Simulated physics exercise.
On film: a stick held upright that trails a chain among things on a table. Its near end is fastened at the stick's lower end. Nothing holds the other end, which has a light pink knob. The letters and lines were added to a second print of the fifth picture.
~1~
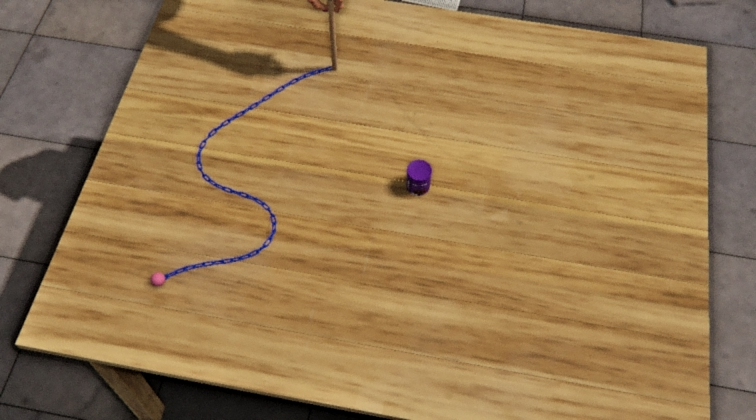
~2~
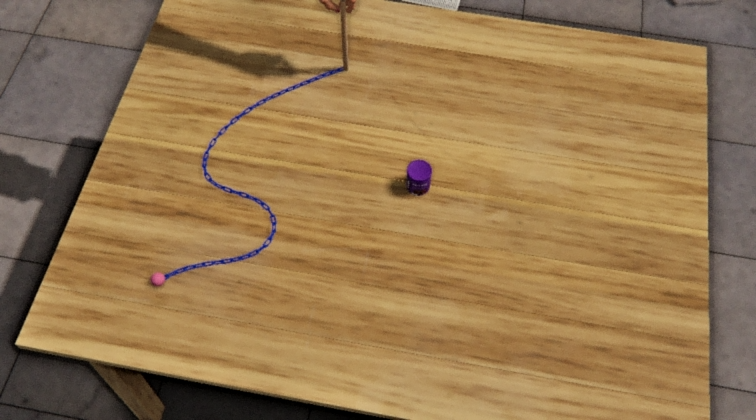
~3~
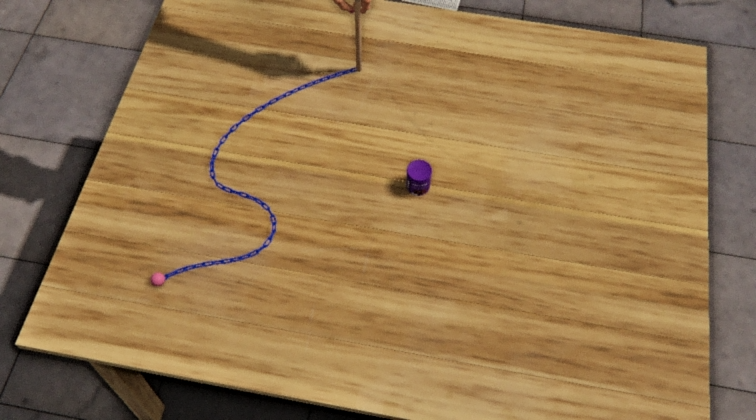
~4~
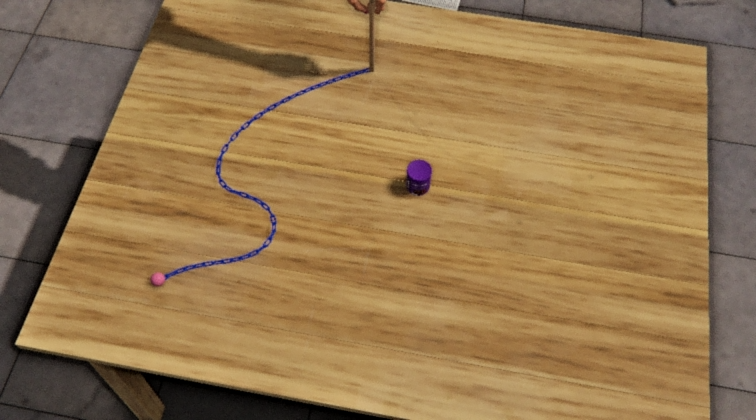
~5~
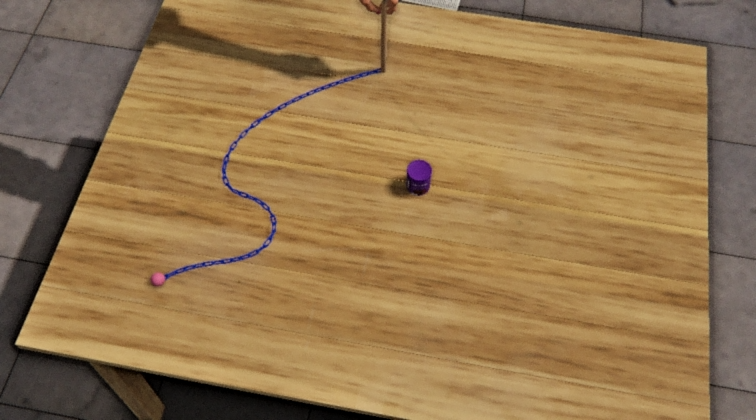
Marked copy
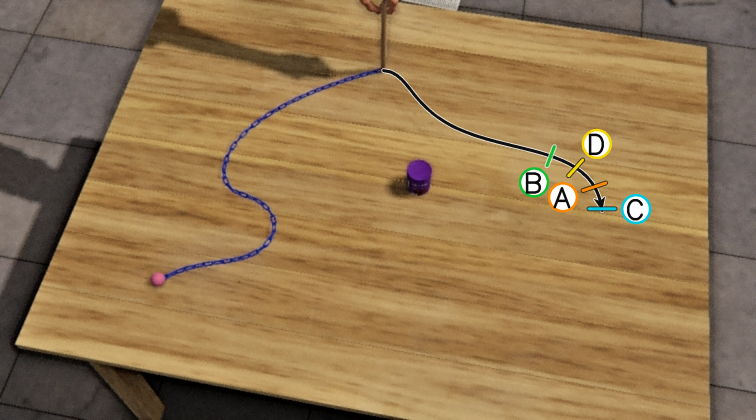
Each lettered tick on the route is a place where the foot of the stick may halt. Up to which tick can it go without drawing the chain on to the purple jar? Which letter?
The farthest safe stop is D.
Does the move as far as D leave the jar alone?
Yes.
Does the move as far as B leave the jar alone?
Yes.
On the marked copy, A at (594, 187); B at (551, 156); C at (602, 209); D at (576, 168); the route from (383, 71) via (494, 141) to (602, 211).
Taking D. A third of the way, foot of the stick (436, 116), middle of the chain (245, 165), free end (158, 279).
Two thirds of the way, foot of the stick (509, 145), middle of the chain (296, 163), free end (158, 279).
When it is over, foot of the stick (576, 168), middle of the chain (359, 181), free end (161, 278); nothing has been touched.
As for the rest, A brings the chain against the jar; B is safe but short; C brings the chain against the jar.
